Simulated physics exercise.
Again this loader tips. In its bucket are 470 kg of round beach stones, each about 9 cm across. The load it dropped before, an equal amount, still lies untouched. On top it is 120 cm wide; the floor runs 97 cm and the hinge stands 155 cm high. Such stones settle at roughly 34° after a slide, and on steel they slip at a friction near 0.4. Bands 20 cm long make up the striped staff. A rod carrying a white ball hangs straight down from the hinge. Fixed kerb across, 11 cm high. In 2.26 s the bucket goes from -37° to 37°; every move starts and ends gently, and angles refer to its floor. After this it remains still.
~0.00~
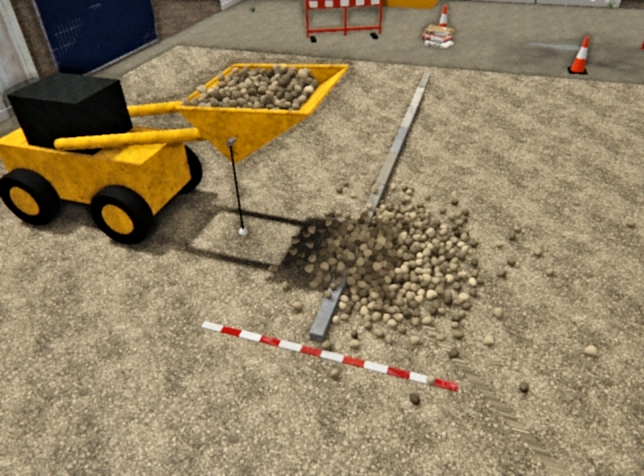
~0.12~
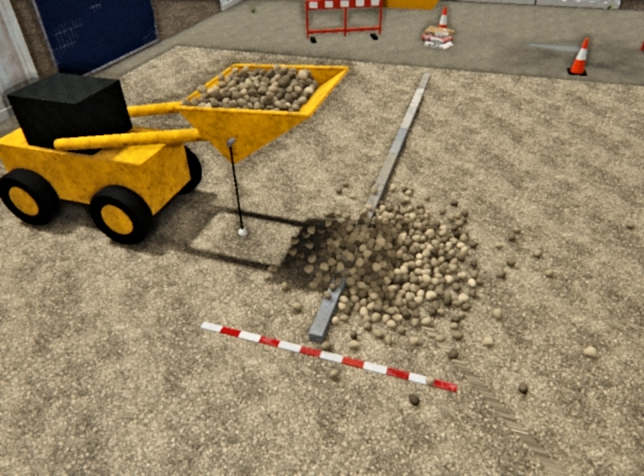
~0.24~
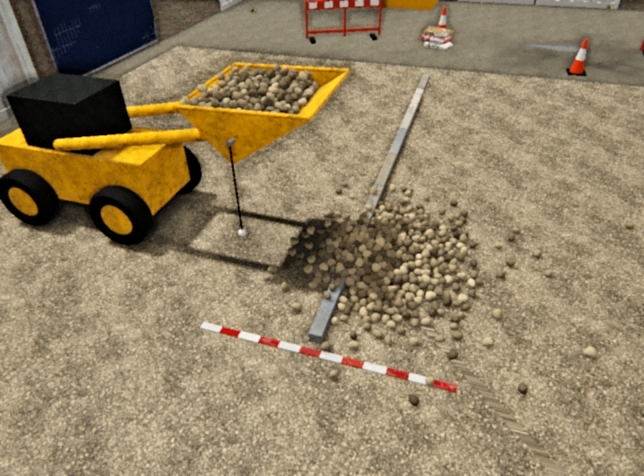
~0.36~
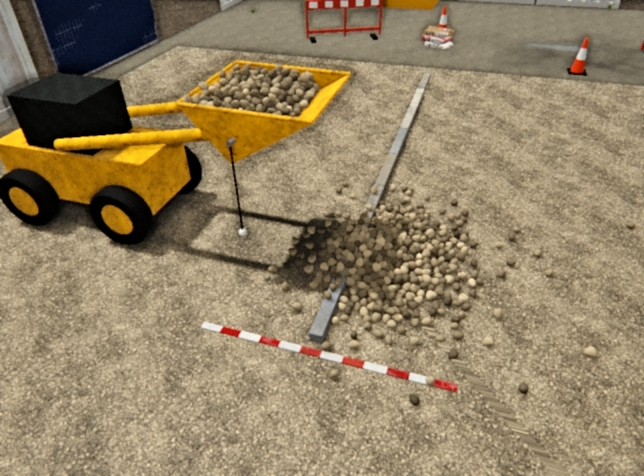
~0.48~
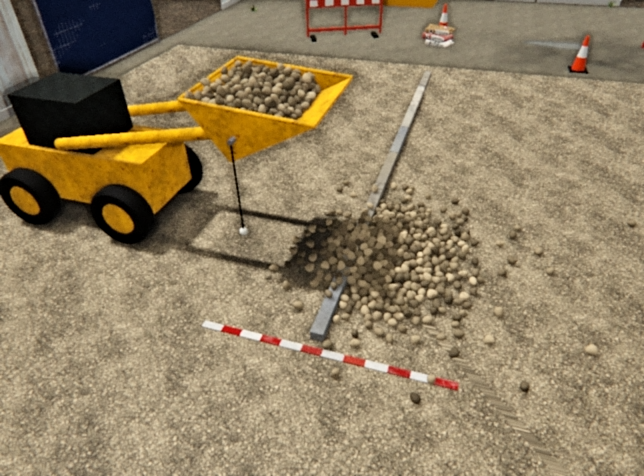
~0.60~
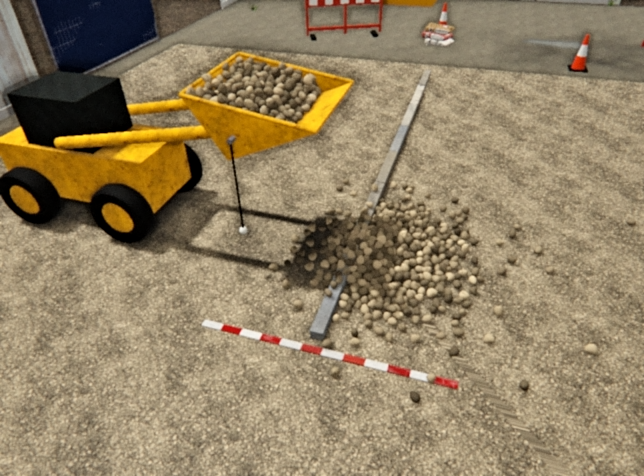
In a gravelly yard, a yellow loader held a raised bucket of round stones near a pile lying across a grey kerb, and the bucket slowly tilted forward a little while the stones shifted slightly.
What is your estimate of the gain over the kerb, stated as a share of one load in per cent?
My estimate is 57 per cent of one load.
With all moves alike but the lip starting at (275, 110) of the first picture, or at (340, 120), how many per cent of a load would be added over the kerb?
First place about 20 %, second about 90 %.
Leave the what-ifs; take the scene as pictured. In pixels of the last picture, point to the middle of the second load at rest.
Their centre ends up near (365, 242).
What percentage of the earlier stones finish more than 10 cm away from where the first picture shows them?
I'd say roughly 15 per cent of them.
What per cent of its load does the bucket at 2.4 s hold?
Close to 20 per cent of the load.
After 1.7 s the floor is at 25°; in per cent of one load, 93 in the bucket, 23 on this side of the kerb, 85 over the kerb; the foremost stones are at (547, 268).
After 2.4 s the floor is at 37°; in per cent of one load, 18 in the bucket, 70 on this side of the kerb, 113 over the kerb; the foremost stones are at (547, 268).
After 2.7 s the floor is at 37°; in per cent of one load, 0 in the bucket, 65 on this side of the kerb, 135 over the kerb; the foremost stones are at (547, 268).
After 5.5 s the floor is at 37°; in per cent of one load, 0 in the bucket, 59 on this side of the kerb, 141 over the kerb; the foremost stones are at (547, 268). Net gain over the kerb, 57.
